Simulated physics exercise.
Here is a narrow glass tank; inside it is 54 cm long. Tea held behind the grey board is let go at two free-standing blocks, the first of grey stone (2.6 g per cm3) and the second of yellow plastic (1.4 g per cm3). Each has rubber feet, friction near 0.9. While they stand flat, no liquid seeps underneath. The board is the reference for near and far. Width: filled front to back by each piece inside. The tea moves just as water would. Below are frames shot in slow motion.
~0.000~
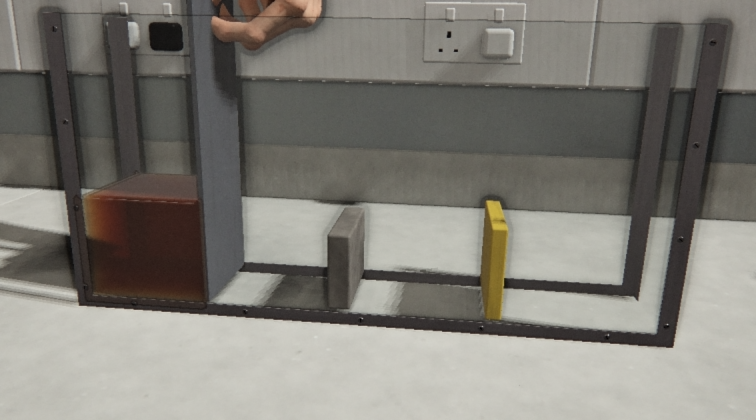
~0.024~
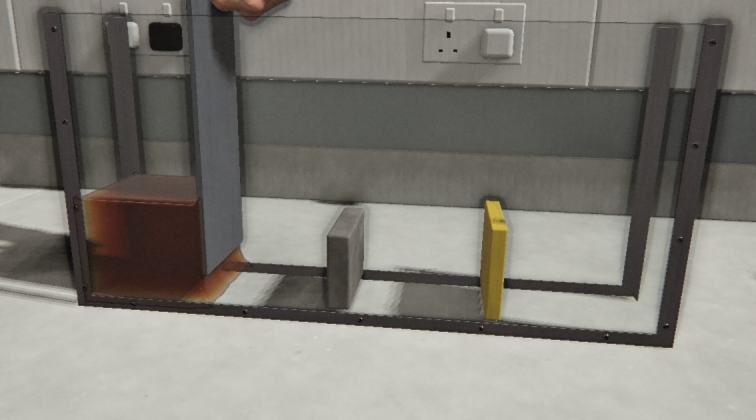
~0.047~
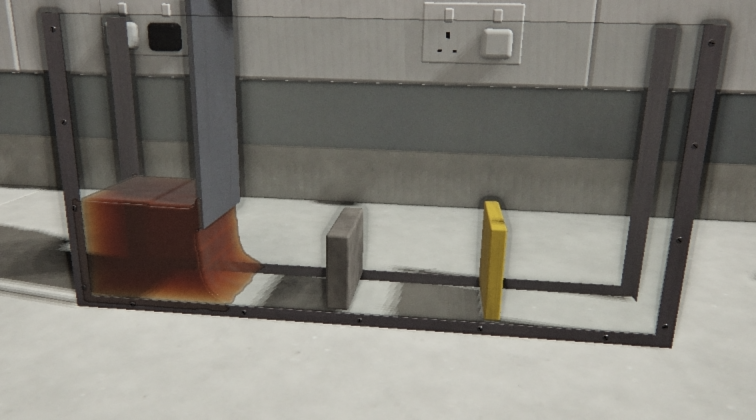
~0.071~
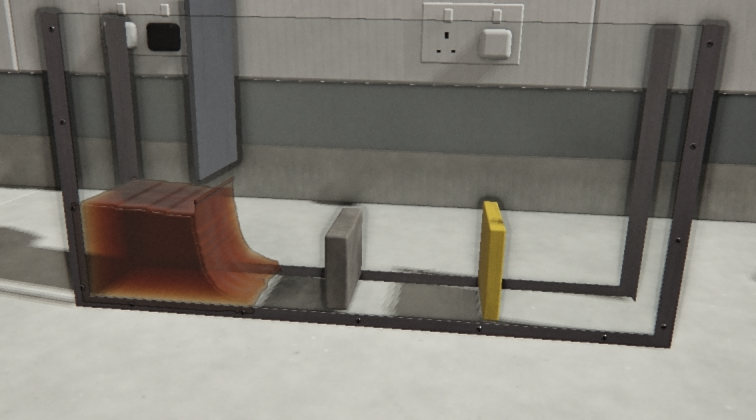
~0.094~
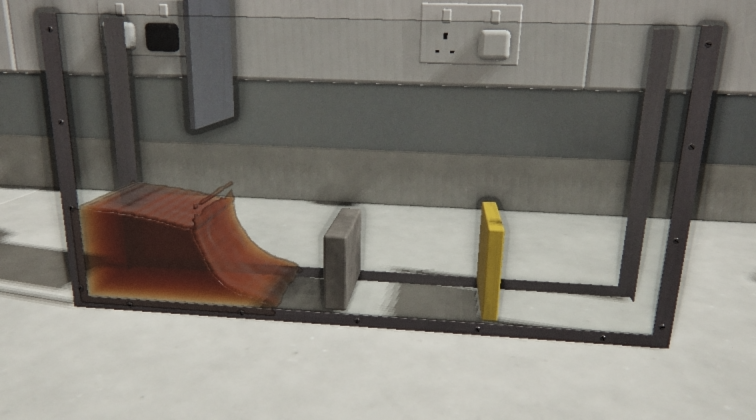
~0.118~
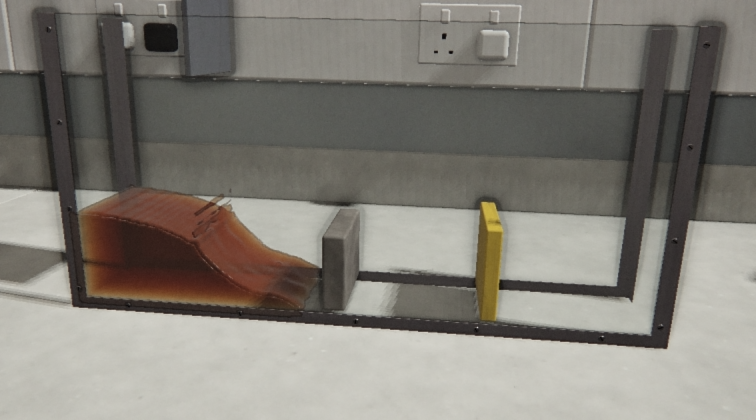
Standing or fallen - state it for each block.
First block fallen, second fallen.
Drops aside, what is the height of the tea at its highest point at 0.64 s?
Roughly 4.5 cm up.
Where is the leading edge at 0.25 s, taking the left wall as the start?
About 24 cm.
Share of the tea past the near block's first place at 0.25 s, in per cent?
Reading: Near 0 per cent.
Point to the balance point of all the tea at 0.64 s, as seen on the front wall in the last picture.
Near (269, 288).
After 0.25 s the front has run 24 cm from the left wall, the near block leans 6° and the far block is upright.
After 0.39 s the near block leans 39° and the far block is upright.
After 0.64 s the near block lies flat and the far block leans 7°.
In the end the near block lies flat and the far block lies flat; 18 per cent of the tea is past where the far block first stood.
